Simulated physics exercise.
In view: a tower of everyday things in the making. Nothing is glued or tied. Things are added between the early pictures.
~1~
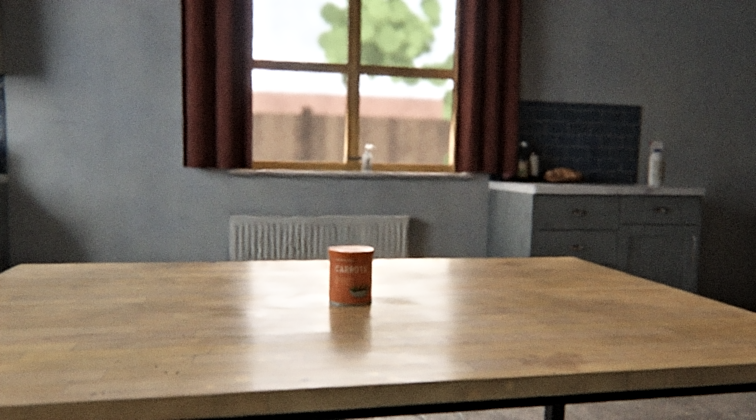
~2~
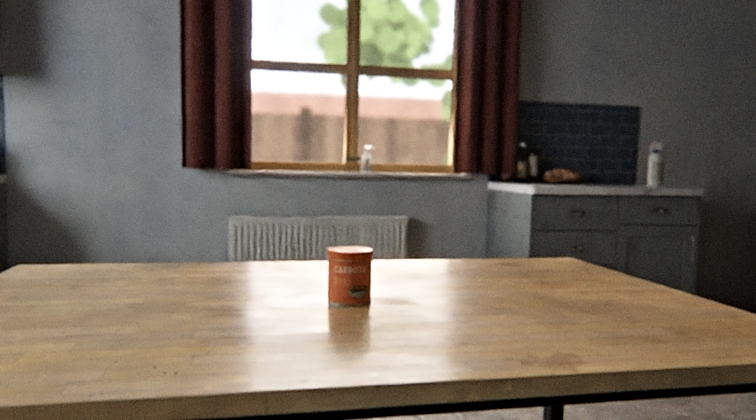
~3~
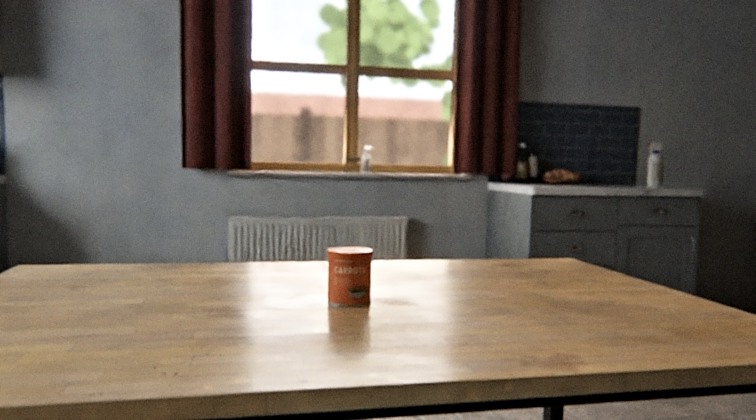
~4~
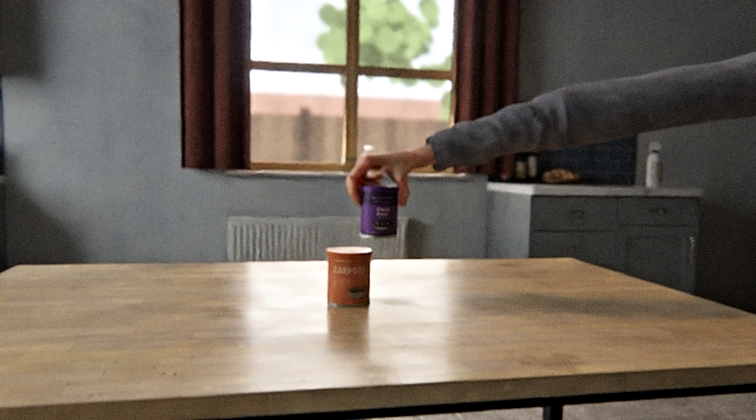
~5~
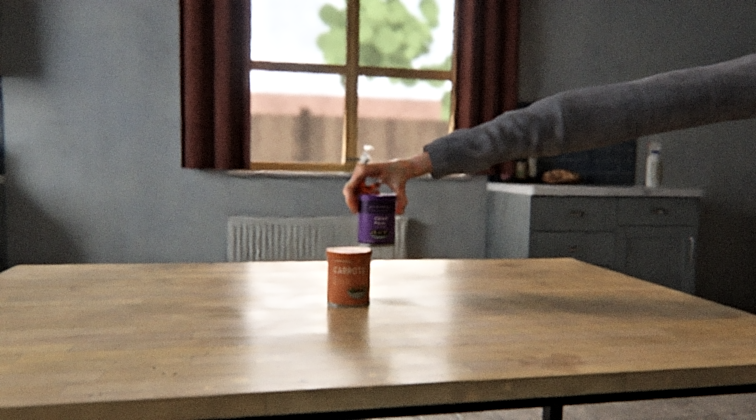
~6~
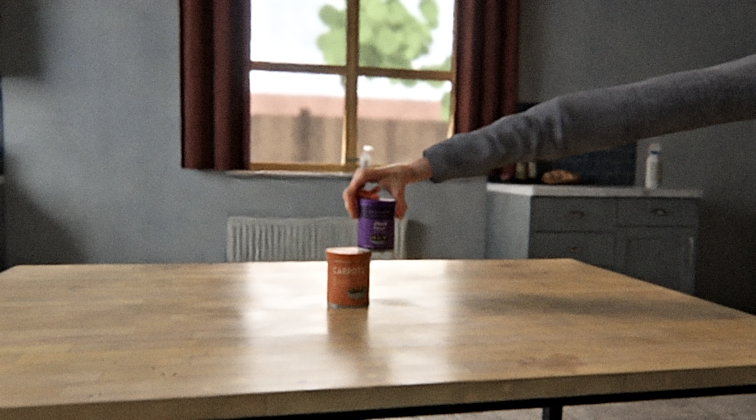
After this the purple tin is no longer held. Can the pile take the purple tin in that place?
Outcome: The pile loses its balance.
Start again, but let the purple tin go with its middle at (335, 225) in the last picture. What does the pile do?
Then it holds.
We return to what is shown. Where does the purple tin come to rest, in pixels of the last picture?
Around (425, 284).
Then, 0.40 s on from there, purple tin now fallen.
Then, 0.60 s on from there, things are still on the move.
In the end, fallen, purple tin; orange pot unmoved. At the end, from the last picture's camera, purple tin near (424, 284). The pile comes apart.
